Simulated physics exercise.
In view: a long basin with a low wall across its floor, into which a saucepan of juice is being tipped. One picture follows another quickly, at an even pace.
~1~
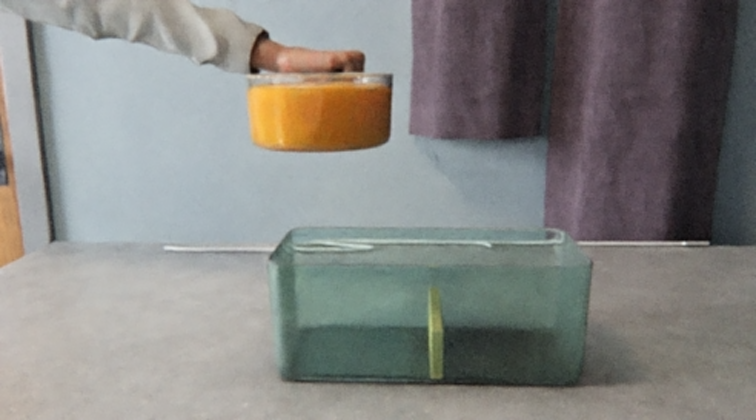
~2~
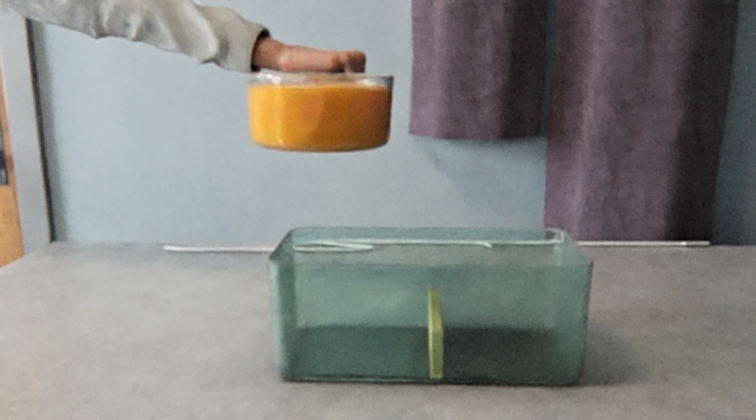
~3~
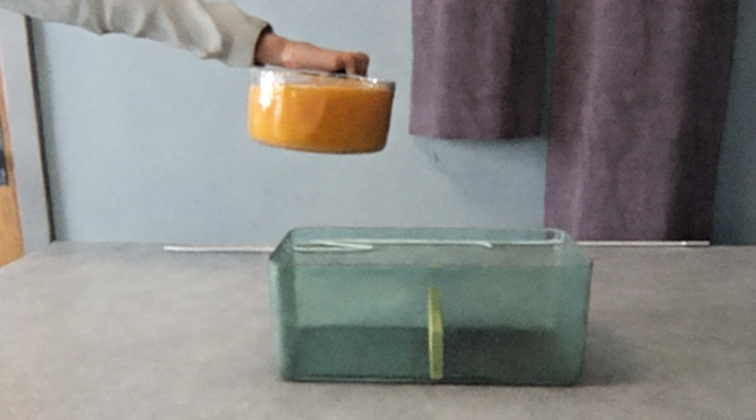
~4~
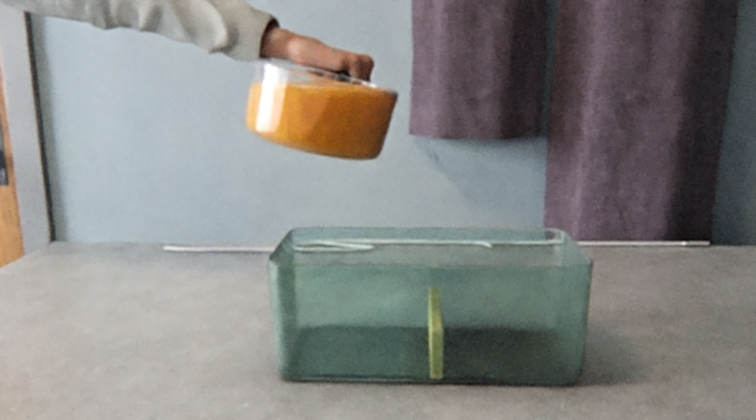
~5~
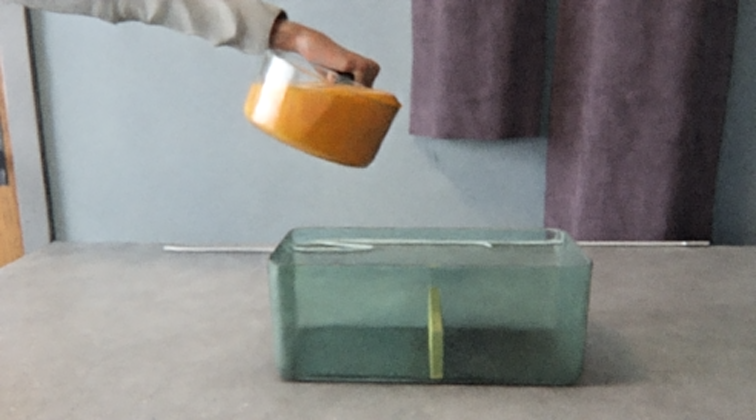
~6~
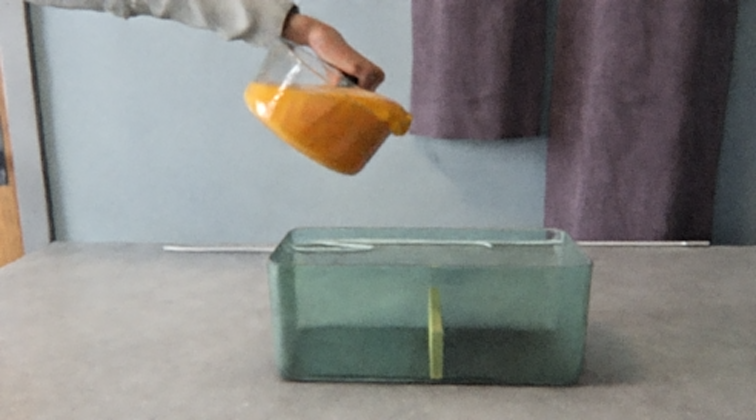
On a grey tabletop before a blue wall and purple curtains, a hand holds a clear saucepan of orange juice above a long green-tinted basin with a low wall inside, then tilts it rightward until juice reaches over its edge.
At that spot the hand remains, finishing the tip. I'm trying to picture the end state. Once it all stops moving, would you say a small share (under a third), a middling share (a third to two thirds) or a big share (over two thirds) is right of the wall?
A middling share, a third to two thirds.
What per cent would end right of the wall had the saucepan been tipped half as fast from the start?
About 70 in a hundred.
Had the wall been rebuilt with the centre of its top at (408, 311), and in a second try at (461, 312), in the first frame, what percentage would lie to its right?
About 75 per cent on the first try, and 25 per cent on the second.
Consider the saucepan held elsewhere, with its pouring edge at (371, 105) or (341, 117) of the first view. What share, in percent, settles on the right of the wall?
You'd see around 25 per cent, and then around 15 per cent.
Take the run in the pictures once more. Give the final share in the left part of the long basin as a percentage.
It is close to 50 per cent.
A moment on, the saucepan is tipped right over and 14 per cent is still to pour, 8 is left of the wall and 38 right of it.
Next, the saucepan is tipped right over and 1 per cent is still to pour, 41 is left of the wall and 50 right of it.
Then the saucepan is tipped right over and 0 per cent is still to pour, 49 is left of the wall and 49 right of it.
Later the saucepan is tipped right over and 0 per cent is still to pour, 49 is left of the wall and 48 right of it.
Finally, 49 per cent lies left of the wall, 48 right of it and 2 outside.
